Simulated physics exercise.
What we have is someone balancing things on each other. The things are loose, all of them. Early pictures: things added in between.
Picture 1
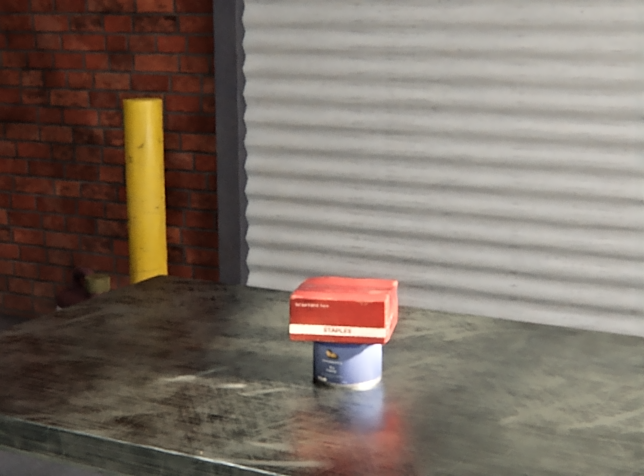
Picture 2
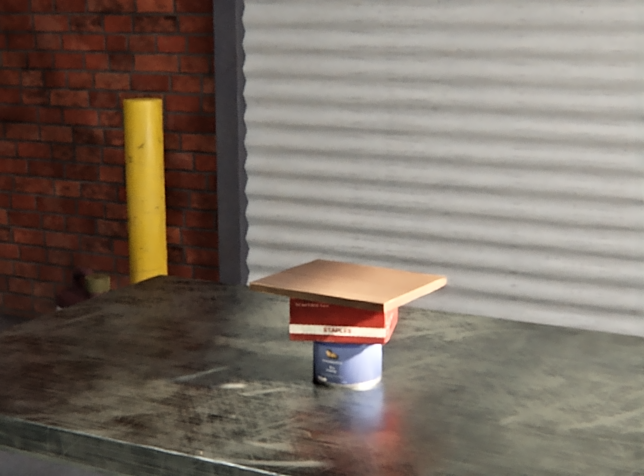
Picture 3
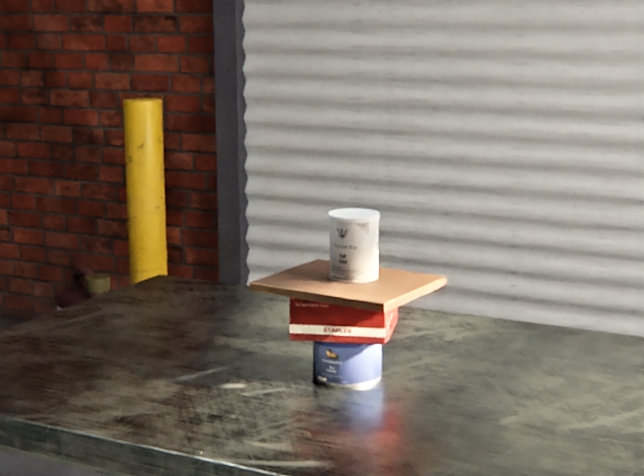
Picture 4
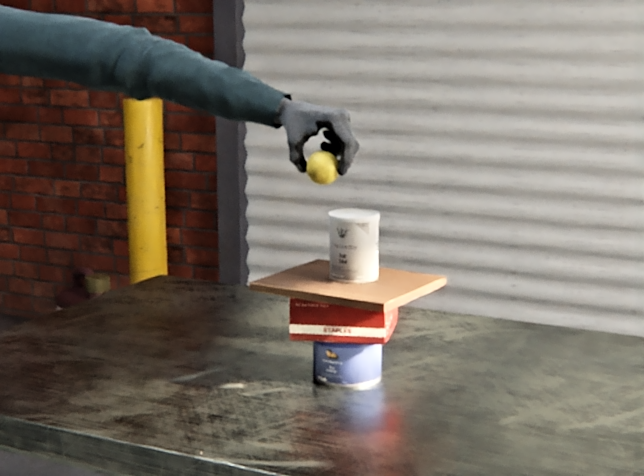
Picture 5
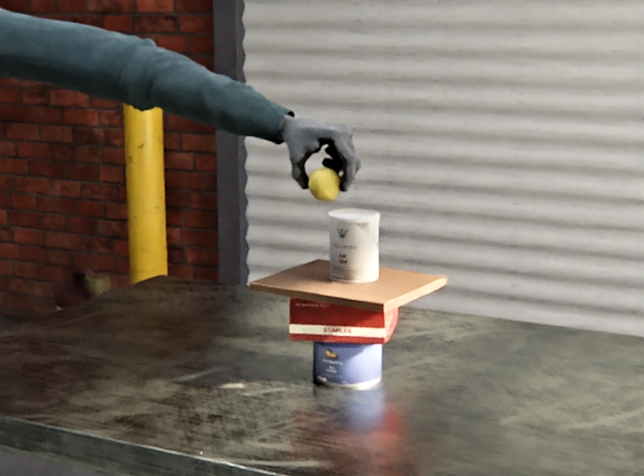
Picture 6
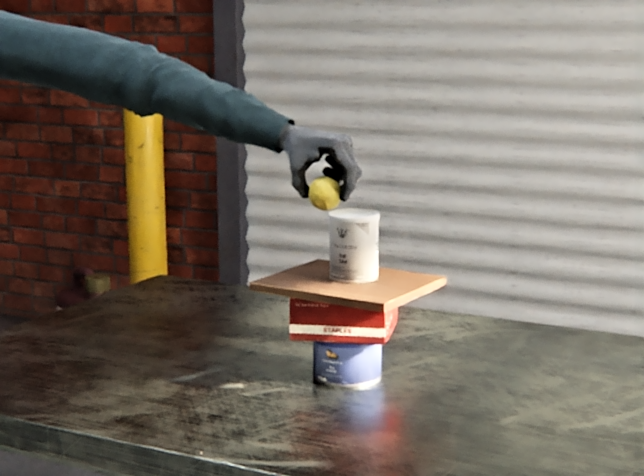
On a worn dark table by a shutter, a wooden board and white tin top a stack before a gloved hand lowers a lemon.
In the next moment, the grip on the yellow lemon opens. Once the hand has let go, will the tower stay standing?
Watch - something tips or drops.
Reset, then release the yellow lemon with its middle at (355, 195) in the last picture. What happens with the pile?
Well, it is fine after that.
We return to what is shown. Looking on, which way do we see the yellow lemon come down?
Result: Further left.
Then, 0.30 s past the last view, yellow lemon now fallen.
Then, 0.40 s past the last view, things are still on the move.
Finally, fallen, yellow lemon; the other 4 still in place. Final places as the last picture's camera would see them, yellow lemon near (298, 256). The pile gives way.
